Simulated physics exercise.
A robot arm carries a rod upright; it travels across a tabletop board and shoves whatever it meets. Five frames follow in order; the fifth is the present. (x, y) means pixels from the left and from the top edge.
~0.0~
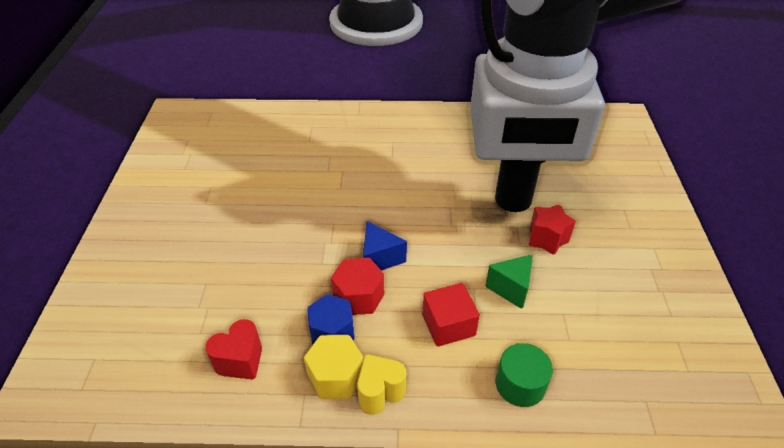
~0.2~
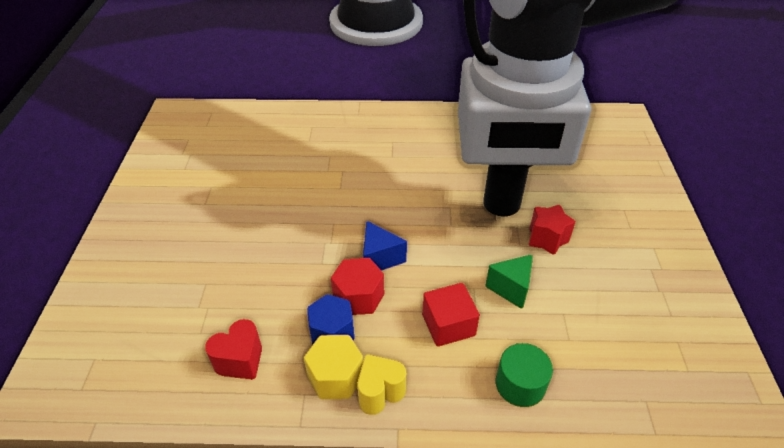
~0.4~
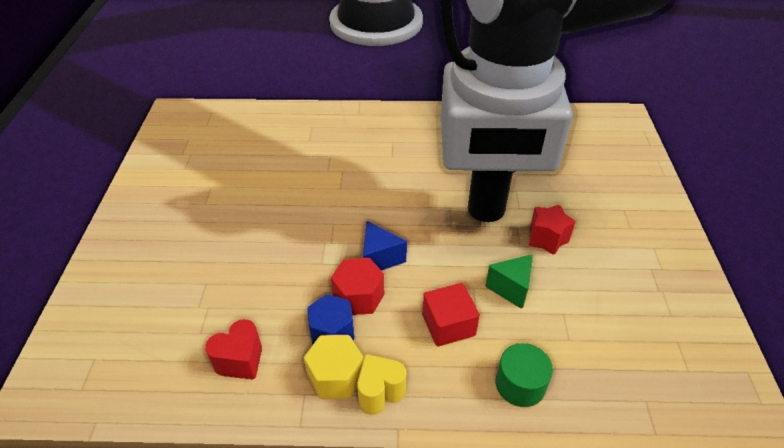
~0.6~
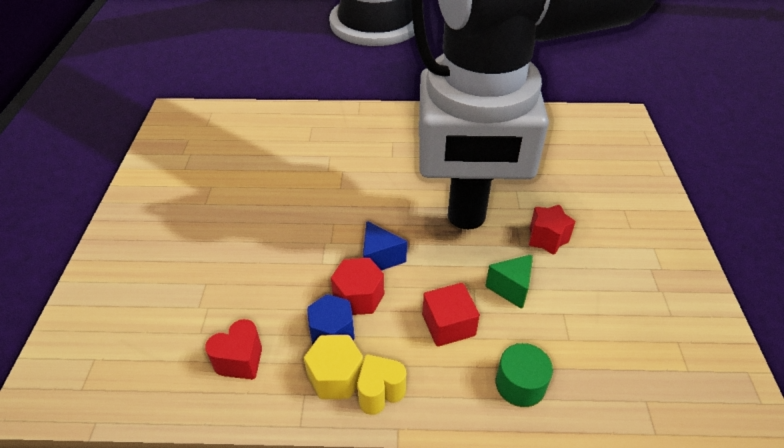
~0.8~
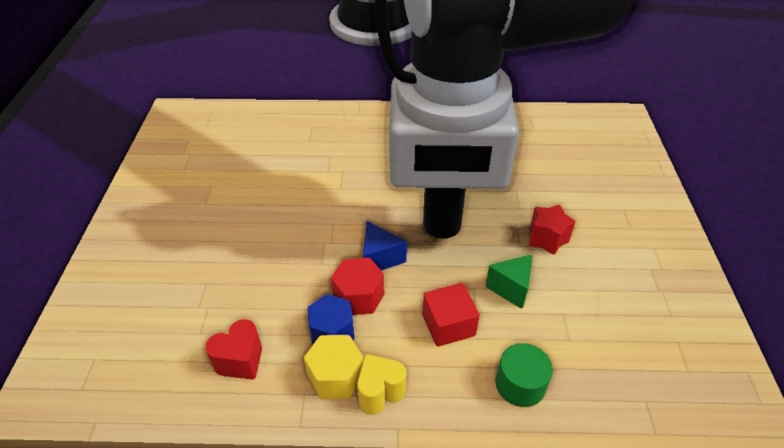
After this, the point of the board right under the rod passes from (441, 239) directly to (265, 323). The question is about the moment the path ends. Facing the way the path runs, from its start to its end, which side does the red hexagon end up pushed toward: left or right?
Out to the left.
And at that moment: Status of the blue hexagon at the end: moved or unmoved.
That block slides.
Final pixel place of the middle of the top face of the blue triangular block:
The middle of the upper face of the blue triangular block will lie at about (305, 251) in the picture.
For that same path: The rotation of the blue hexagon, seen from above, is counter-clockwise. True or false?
This is true.
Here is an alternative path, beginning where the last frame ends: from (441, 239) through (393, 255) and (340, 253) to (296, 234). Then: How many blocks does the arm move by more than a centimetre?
Expect one.
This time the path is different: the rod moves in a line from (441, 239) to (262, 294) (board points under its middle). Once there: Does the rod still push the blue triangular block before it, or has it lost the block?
Ahead.
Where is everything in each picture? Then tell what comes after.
The first frame shows rod's lower end (513, 200); red heart (234, 341); blue hexagon (330, 313); red hexagon (357, 276); blue triangular block (379, 238).
The second frame shows rod (502, 204); blocks still.
The third frame shows rod (486, 209); blocks still.
The fourth frame shows rod (467, 217); blocks still.
The fifth frame shows rod (442, 225); red heart (234, 341); blue hexagon (330, 313); red hexagon (357, 276); blue triangular block (379, 238).
On the path given first. One third of the way, rod (386, 252); red hexagon (352, 279), turned 15° anticlockwise; blue triangular block (350, 245), turned 40° clockwise.
Two thirds of the way, rod (326, 280); blue hexagon (290, 347); red hexagon (298, 307), turned 45° anticlockwise; blue triangular block (306, 251).
At the end, rod (261, 309); red heart (194, 380); blue hexagon (270, 381), turned 50° anticlockwise; red hexagon (245, 345), turned 85° anticlockwise; blue triangular block (305, 251), turned 125° clockwise.
